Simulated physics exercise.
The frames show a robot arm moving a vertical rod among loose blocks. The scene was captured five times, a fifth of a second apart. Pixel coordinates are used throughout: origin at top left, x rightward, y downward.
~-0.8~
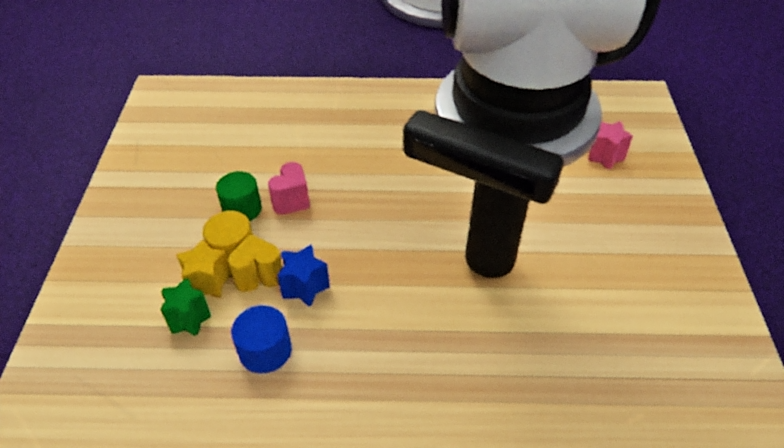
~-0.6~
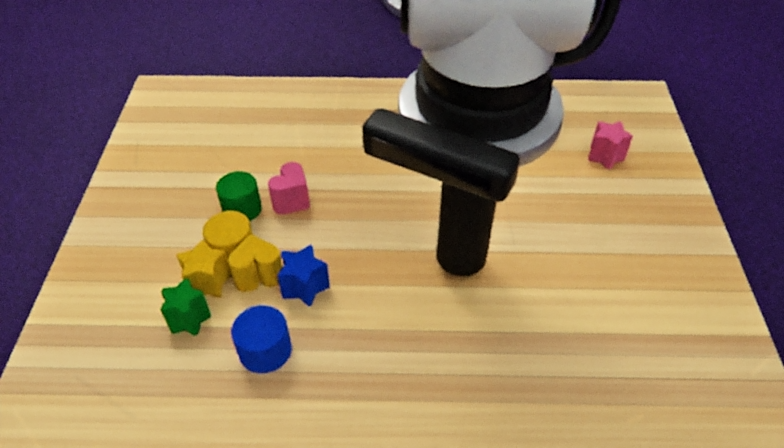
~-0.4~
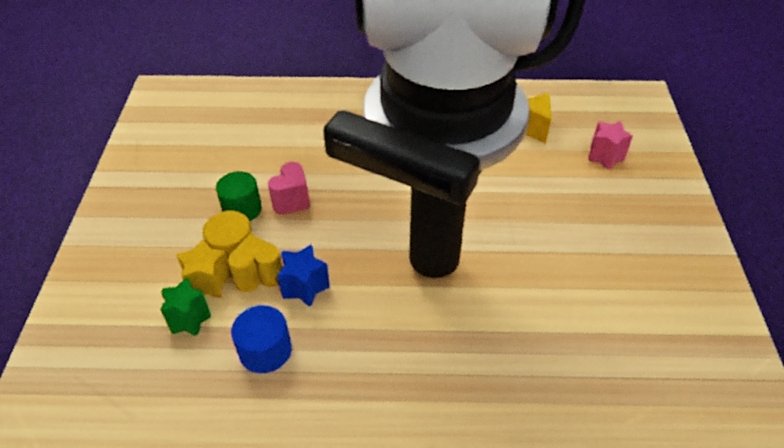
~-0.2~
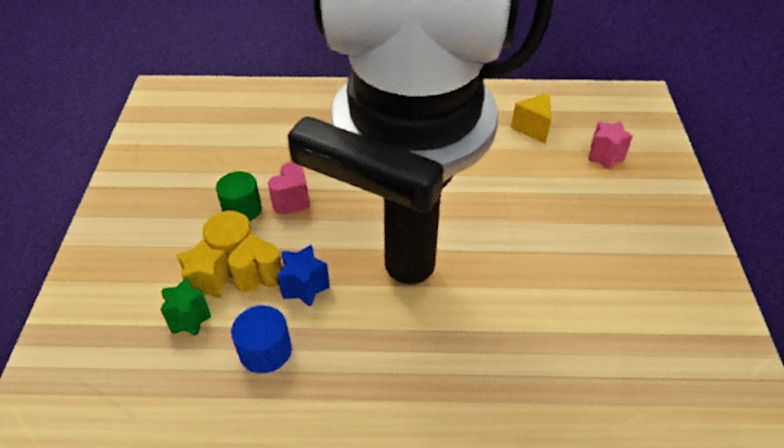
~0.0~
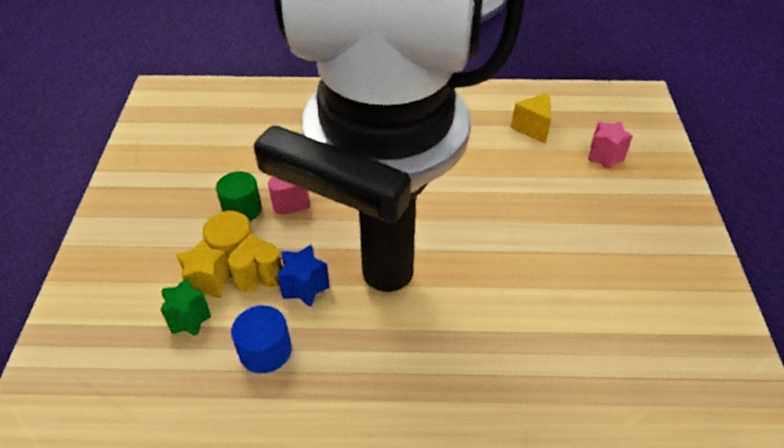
A white and black robot arm holding a vertical black rod slides steadily left across a striped wooden board on purple cloth, seen from above at an angle by a still camera. Yellow, green and blue blocks and a pink heart cluster at left, a pink star at upper right. The arm uncovers a yellow triangular block, then partly hides the heart, while the blocks stay put.
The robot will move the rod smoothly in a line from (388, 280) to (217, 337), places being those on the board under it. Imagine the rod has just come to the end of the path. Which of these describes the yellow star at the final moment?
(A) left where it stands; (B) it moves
The correct letter is B.
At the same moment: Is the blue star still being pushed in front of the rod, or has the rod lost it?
My prediction: No longer in front.
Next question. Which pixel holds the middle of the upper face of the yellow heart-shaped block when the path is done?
Around (220, 241).
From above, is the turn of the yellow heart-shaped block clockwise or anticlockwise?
My prediction: CW.
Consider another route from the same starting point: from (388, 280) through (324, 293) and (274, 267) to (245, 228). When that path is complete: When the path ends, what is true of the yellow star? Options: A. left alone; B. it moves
B
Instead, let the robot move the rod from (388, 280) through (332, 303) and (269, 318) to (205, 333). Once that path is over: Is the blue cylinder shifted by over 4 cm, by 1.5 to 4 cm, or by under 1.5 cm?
From 1.5 to 4 cm.
What follows on the original path. One third of the way, rod at (332, 290); yellow heart-shaped block at (242, 250); blue star at (280, 262), turned 20° clockwise.
Two thirds of the way, rod at (273, 309); yellow star at (178, 253), turned 45° anticlockwise; yellow heart-shaped block at (220, 241), turned 35° clockwise; blue cylinder at (244, 339); blue star at (235, 269), turned 65° clockwise.
At the end, rod at (214, 328); green star at (173, 295); yellow star at (178, 253), turned 45° anticlockwise; yellow heart-shaped block at (220, 241), turned 35° clockwise; blue cylinder at (220, 360); blue star at (215, 273), turned 115° clockwise.
